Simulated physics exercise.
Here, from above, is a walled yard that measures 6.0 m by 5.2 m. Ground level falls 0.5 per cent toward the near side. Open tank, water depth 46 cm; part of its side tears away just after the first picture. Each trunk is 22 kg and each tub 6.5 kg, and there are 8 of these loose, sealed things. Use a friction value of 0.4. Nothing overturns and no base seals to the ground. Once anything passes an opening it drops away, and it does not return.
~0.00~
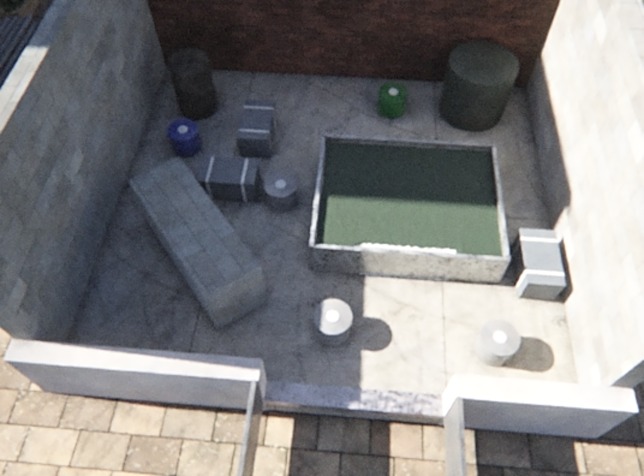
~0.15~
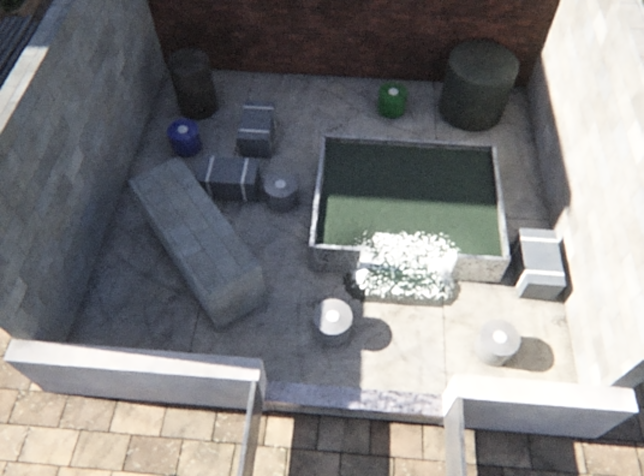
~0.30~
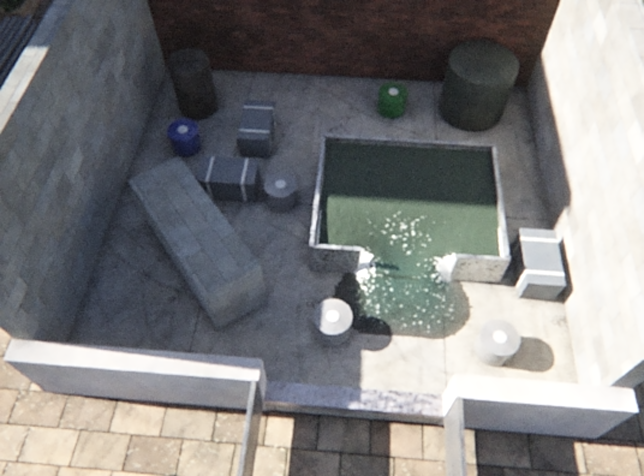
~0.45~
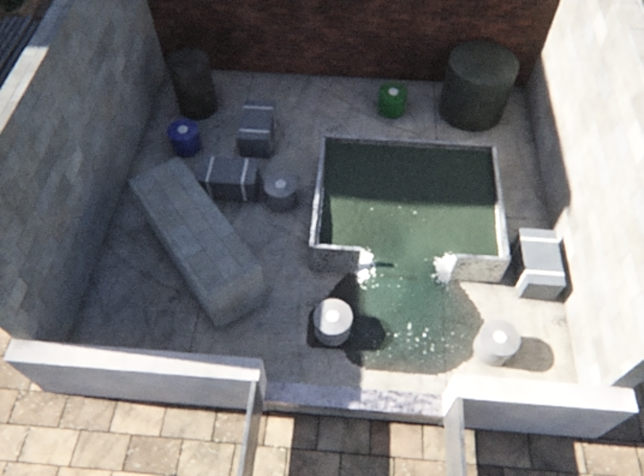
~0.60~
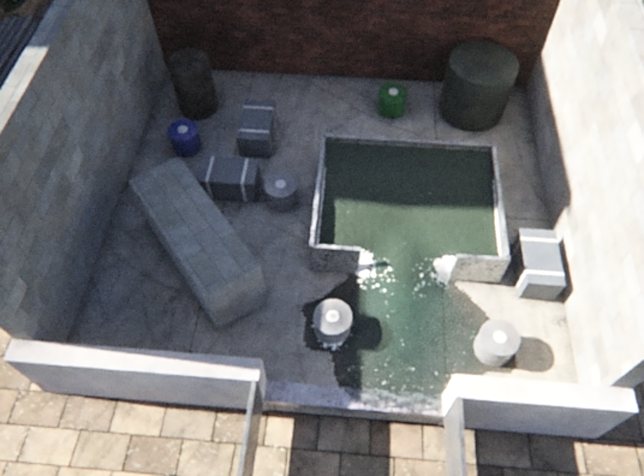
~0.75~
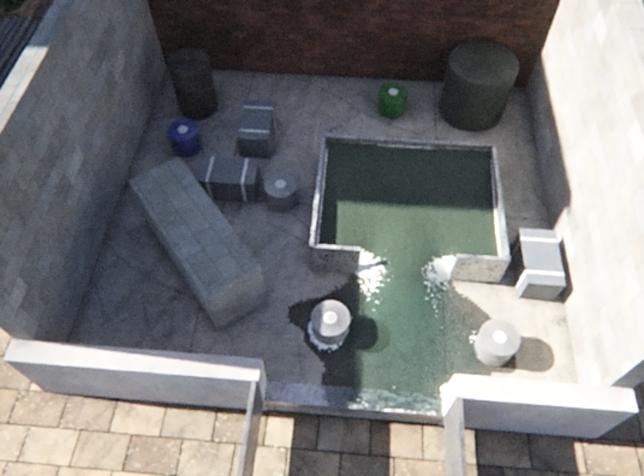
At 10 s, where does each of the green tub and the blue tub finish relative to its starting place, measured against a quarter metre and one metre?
At that moment, the green tub is less than a quarter metre away; the blue tub is less than a quarter metre away.
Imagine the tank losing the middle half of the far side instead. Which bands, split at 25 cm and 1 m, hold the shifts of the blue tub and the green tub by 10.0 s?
Log: Blue tub large displacement; green tub large displacement.
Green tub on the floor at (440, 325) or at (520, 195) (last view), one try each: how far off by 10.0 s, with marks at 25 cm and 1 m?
Outcomes in order: It is taken a long way; it is taken a long way.
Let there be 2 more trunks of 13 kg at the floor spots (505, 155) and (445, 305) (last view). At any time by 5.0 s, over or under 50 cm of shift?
So that's behind the line and then across the line.
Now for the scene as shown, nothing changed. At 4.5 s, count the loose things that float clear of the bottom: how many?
The number is 1.
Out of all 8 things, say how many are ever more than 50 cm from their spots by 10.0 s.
I count 3.
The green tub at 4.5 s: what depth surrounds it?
Close to 0 centimetres.
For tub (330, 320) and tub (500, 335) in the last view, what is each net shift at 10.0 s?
Respectively: 200 cm / 150 cm.
After 2.0 s the green tub is near (393, 92), 0.0 m from its start, aground; the blue tub is near (183, 130), 0.0 m from its start, aground; 0 of 8 are out; 0 afloat.
After 4.5 s the green tub is near (393, 92), 0.0 m from its start, aground; the blue tub is near (183, 130), 0.0 m from its start, aground; 0 of 8 are out; 1 afloat.
After 7.0 s the green tub is near (393, 92), 0.0 m from its start, aground; the blue tub is near (183, 130), 0.0 m from its start, aground; 0 of 8 are out; 1 afloat.
After 10.0 s the green tub is near (393, 92), 0.0 m from its start, aground; the blue tub is near (183, 130), 0.0 m from its start, aground; 0 of 8 are out; 1 afloat.
